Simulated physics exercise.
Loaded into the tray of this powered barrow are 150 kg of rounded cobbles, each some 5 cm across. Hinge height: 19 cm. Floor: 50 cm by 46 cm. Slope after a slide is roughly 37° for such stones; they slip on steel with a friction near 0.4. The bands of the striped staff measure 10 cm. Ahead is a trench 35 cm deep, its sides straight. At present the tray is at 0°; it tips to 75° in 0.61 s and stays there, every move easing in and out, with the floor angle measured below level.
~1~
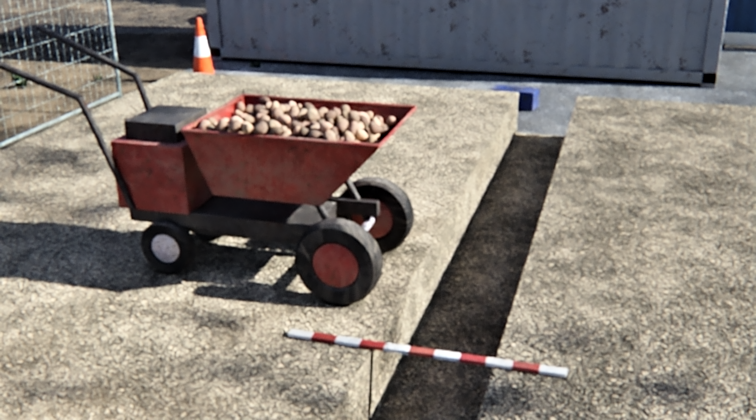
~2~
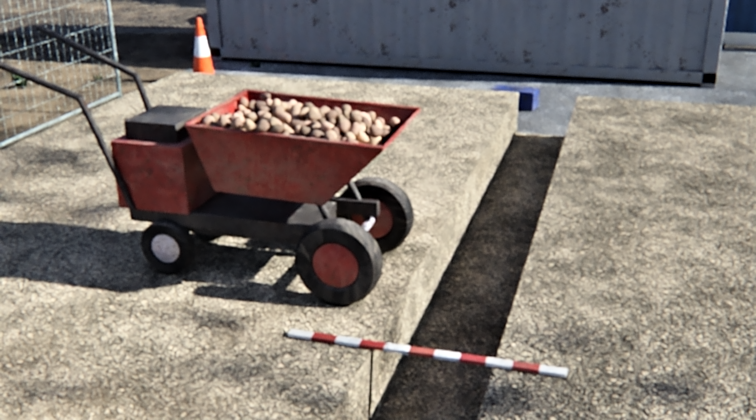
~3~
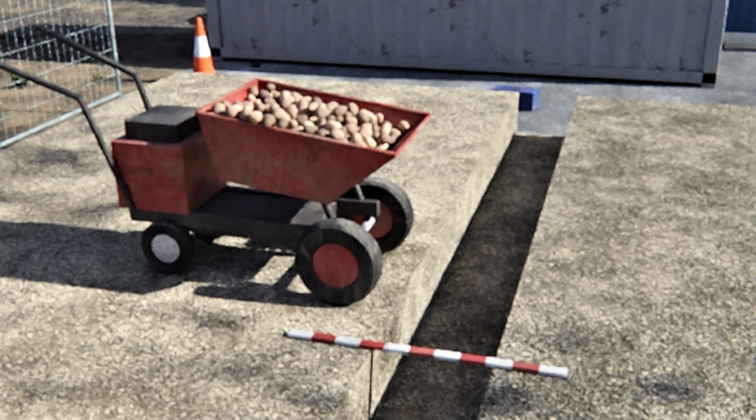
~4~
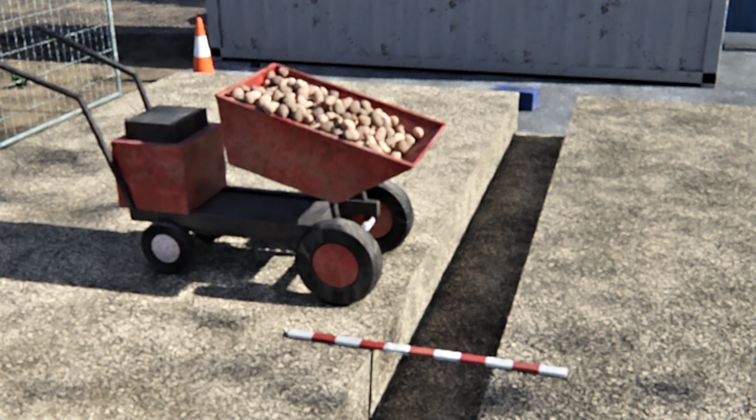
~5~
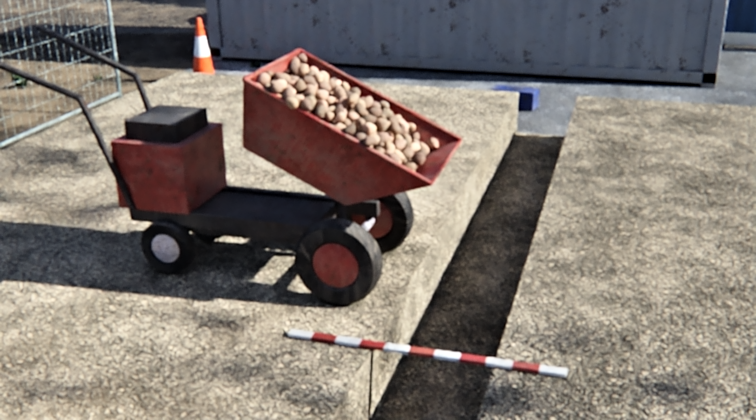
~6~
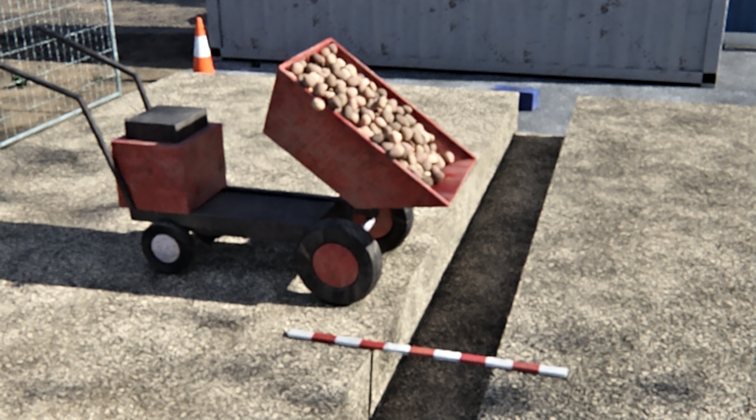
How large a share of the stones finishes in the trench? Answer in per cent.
A share of about 28 per cent.
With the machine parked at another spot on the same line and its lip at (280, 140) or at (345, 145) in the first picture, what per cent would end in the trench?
Roughly 100 in a hundred, then 65 in a hundred.
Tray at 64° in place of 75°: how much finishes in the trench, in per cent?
It would be near 35 per cent.
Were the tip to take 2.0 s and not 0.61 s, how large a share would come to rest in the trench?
That works out at about 50 in a hundred.
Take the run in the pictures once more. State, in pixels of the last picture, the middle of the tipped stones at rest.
Their middle lands near (582, 297).
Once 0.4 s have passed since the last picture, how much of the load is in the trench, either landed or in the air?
Around 10 per cent of it, at that instant.
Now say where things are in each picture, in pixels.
The first frame shows lip at (379, 147), floor tilted 0°, highest stones at (301, 112).
The second frame shows lip at (383, 149), floor tilted 2°, highest stones at (297, 109).
The third frame shows lip at (396, 155), floor tilted 8°, highest stones at (275, 97).
In the fourth frame, the tray is at 16°, its lip at (413, 167); the top of the load is at (283, 83).
In the fifth frame, the tray is at 26°, its lip at (431, 184); the top of the load is at (302, 70).
The sixth frame shows lip at (448, 206), floor tilted 37°, highest stones at (326, 59).
Then, 0.2 s after the last picture the floor is at 64°, 100 % in the tray; the foremost stones are at (476, 223).
Then, 0.4 s after the last picture the floor is at 75°, 49 % in the tray, 11 % in the trench, 40 % past the trench; the foremost stones are at (595, 301).
Then, 0.8 s after the last picture the floor is at 75°, 3 % in the tray, 25 % in the trench, 73 % past the trench; the foremost stones are past the picture's edge.
Then, 2.7 s after the last picture the floor is at 75°, 0 % in the tray, 28 % in the trench, 72 % past the trench; the foremost stones are past the picture's edge.
